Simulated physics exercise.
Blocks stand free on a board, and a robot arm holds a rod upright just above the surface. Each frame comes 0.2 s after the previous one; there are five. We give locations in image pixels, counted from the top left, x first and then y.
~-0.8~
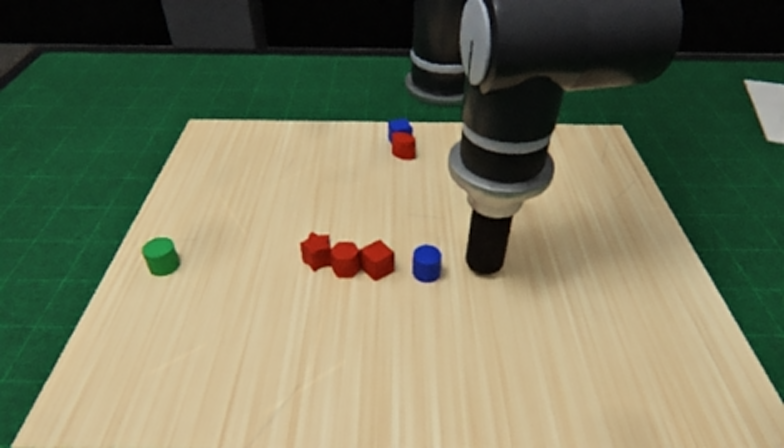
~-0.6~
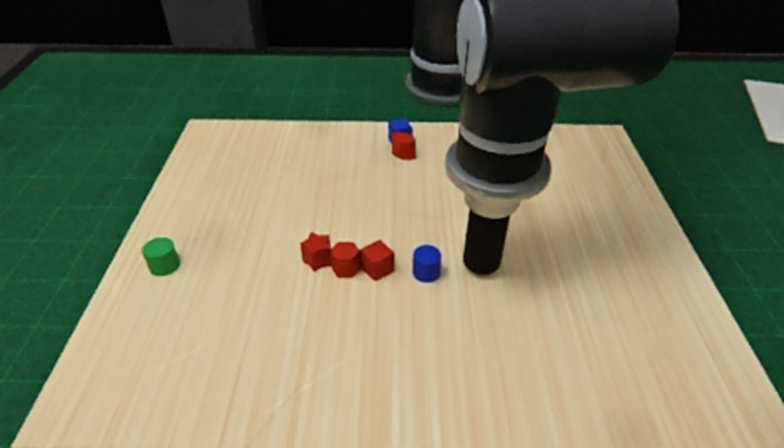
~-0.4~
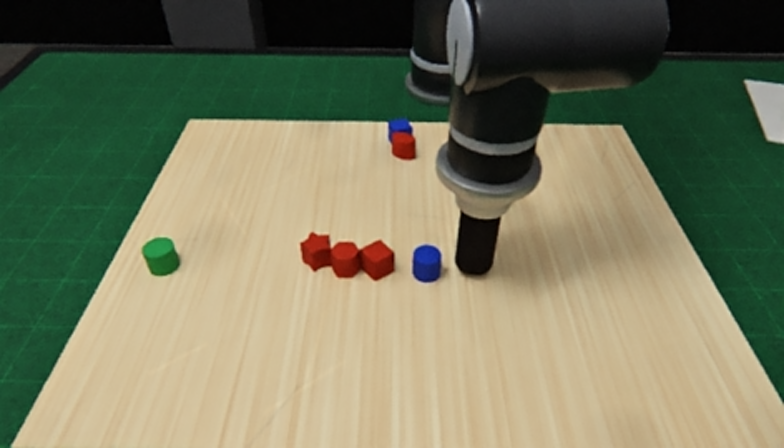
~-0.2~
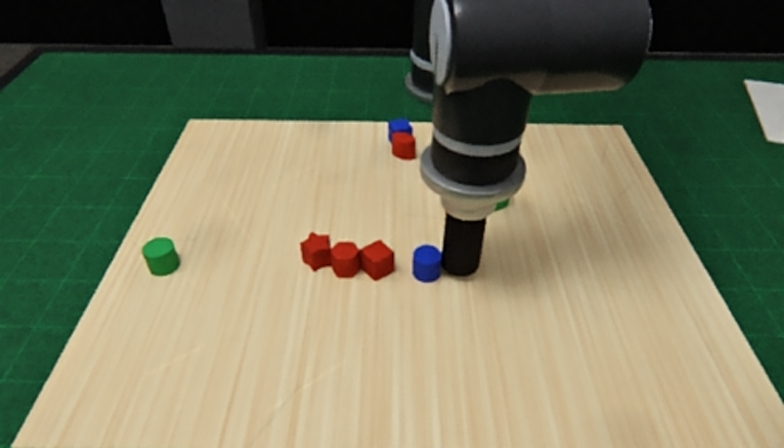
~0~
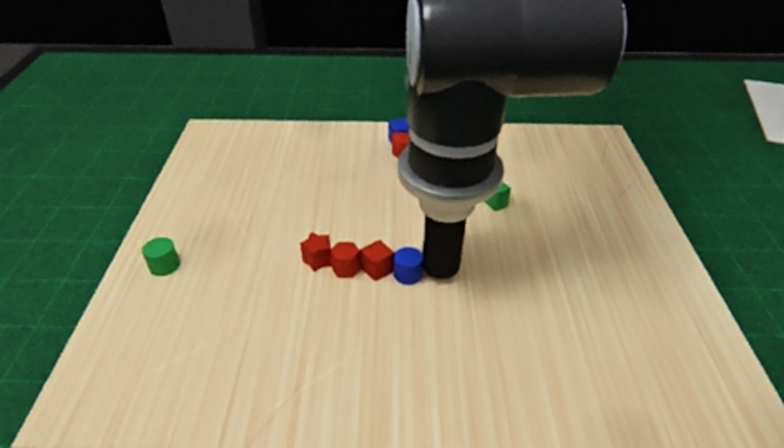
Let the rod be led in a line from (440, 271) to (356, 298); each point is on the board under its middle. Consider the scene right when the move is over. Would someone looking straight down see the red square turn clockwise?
Answer: Yes.
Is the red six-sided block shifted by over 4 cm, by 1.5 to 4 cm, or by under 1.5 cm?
The move is medium, 1.5 to 4 cm.
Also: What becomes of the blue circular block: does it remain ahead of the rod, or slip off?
Once the path is finished, the blue circular block still sits ahead of the rod.
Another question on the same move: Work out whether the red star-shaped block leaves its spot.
By the end it has moved.
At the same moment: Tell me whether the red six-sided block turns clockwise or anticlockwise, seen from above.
Watching from overhead, you'd notice the red six-sided block rotating counter-clockwise.
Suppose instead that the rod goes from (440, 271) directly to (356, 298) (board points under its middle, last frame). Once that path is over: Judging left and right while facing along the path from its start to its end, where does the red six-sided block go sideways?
Pushed right.
What follows on the original path. One third of the way, rod (412, 275); red star-shaped block (307, 241), turned 30° clockwise; red six-sided block (330, 248), turned 35° anticlockwise; red square (359, 246), turned 55° clockwise; blue circular block (378, 263).
Two thirds of the way, rod (384, 284); red star-shaped block (302, 239), turned 35° clockwise; red six-sided block (324, 247), turned 45° anticlockwise; red square (354, 245), turned 90° clockwise; blue circular block (349, 268).
At the end, rod (356, 292); red star-shaped block (302, 239), turned 35° clockwise; red six-sided block (324, 247), turned 45° anticlockwise; red square (354, 245), turned 90° clockwise; blue circular block (323, 269).
